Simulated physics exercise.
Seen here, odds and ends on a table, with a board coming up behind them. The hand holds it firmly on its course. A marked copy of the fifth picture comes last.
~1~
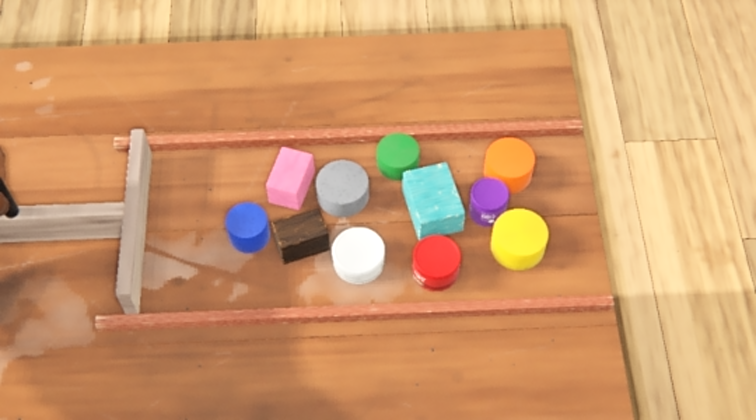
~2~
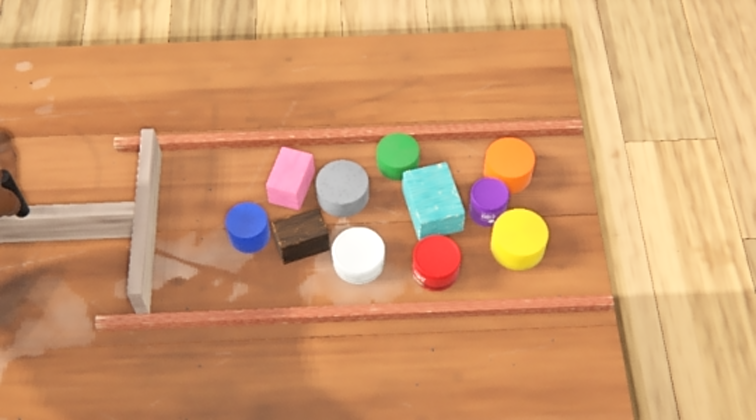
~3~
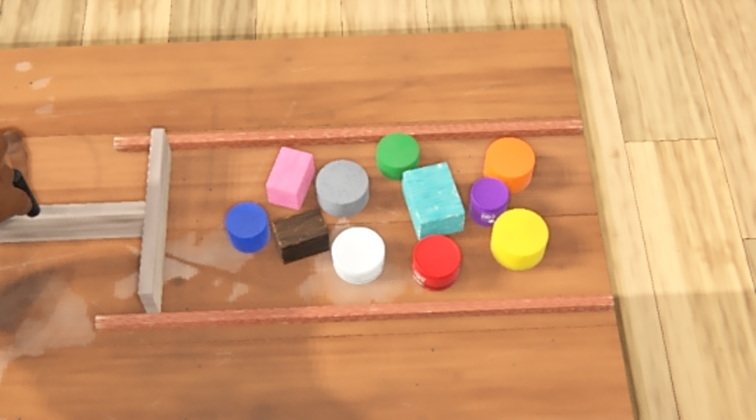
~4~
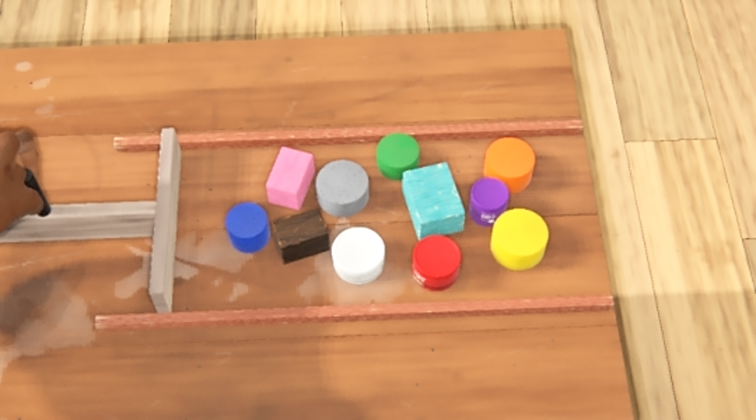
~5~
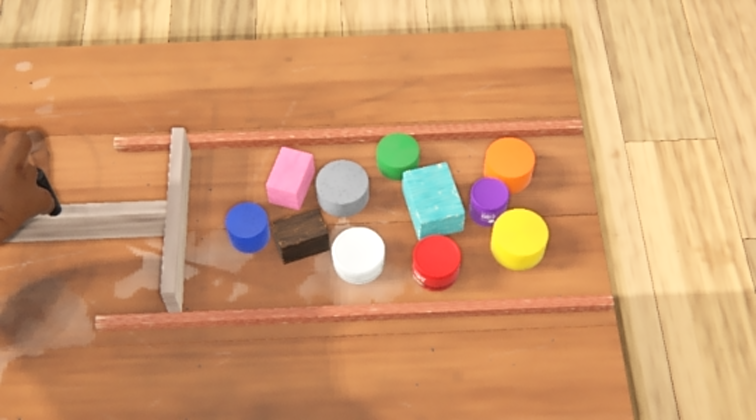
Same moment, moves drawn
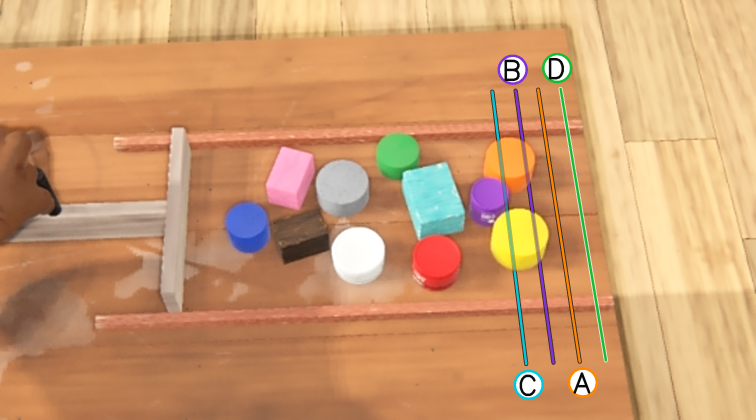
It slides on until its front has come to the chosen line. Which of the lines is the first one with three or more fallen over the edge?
Enough have fallen by C.
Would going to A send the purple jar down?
Yes.
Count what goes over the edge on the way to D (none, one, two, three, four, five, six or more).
In all, six or more.
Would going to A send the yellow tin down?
Yes.
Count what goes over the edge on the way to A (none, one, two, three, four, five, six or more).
Six or more.
On the copy, A at (557, 215); B at (533, 216); C at (508, 217); D at (582, 214).
On C. First, board (293, 201); white jar (388, 274); pink block (317, 173).
Then, board (413, 197); purple jar (567, 223); yellow tin (552, 261).
Finally, board (506, 193); purple jar over the edge; yellow tin over the edge; four fallen.
By contrast, A drops seven, but is farther than needed; B drops six, but is farther than needed; D drops eleven, but is farther than needed.
